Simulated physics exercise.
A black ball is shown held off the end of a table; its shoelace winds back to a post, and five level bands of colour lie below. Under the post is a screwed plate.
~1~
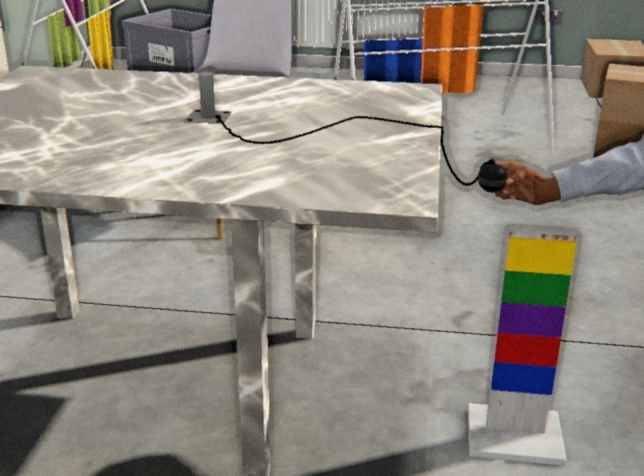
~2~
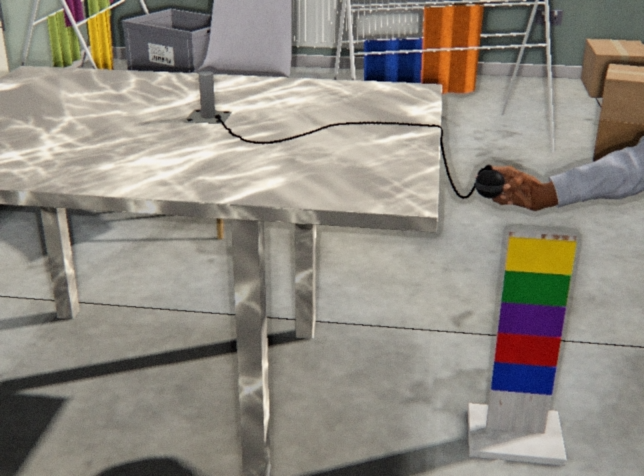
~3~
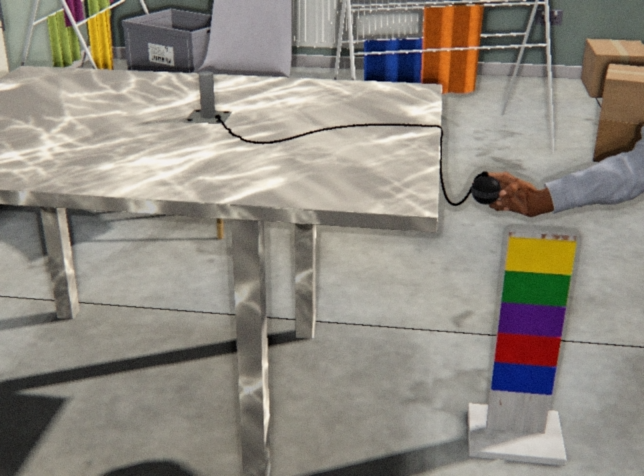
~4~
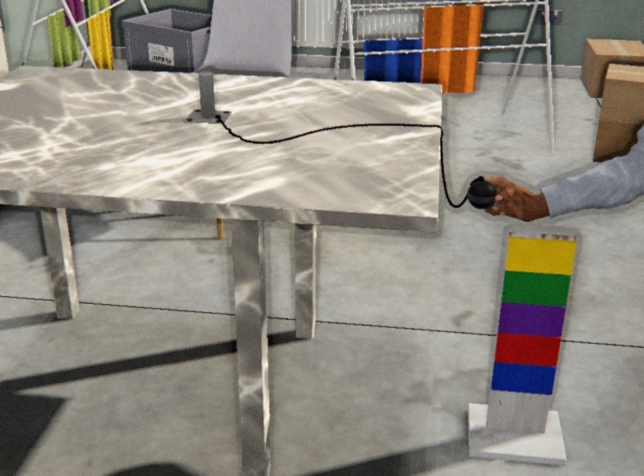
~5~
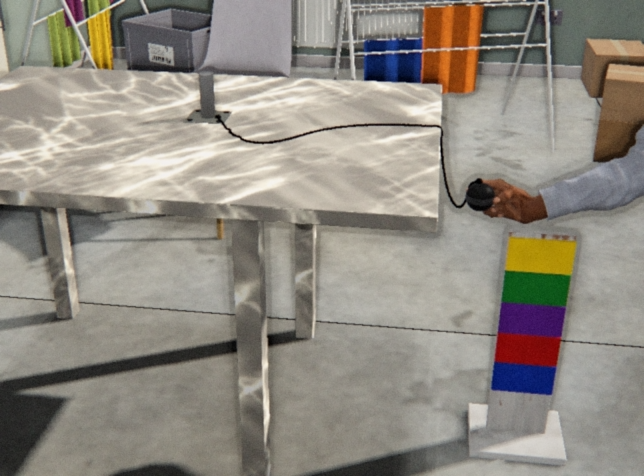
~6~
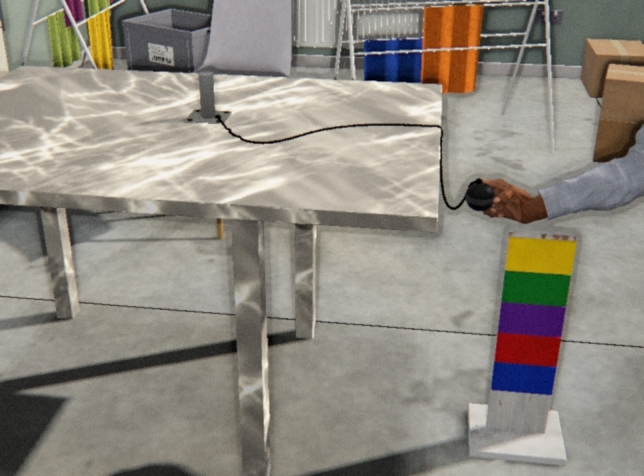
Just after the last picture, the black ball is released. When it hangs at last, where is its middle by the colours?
By the colours, at red.
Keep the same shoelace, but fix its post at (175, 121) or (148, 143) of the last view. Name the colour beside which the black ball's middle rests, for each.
First try: Purple; second try: Purple.
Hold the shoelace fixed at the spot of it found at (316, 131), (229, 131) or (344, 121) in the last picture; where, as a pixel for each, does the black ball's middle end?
First try around (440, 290), second around (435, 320), third around (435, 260).
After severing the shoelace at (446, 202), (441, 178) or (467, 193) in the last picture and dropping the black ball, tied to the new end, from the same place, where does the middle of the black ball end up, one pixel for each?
Respectively (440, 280), (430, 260) and (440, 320).
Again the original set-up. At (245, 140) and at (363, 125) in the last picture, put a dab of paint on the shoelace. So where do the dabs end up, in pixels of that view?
The first finishes about (292, 124) and the second about (422, 138).
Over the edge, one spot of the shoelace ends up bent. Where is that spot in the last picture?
Close to (380, 125).
Early on, ball near (396, 312); level with purple.
Midway, ball near (451, 334); level with red.
Finally, ball near (426, 333); level with red. Its middle rests at the red band.
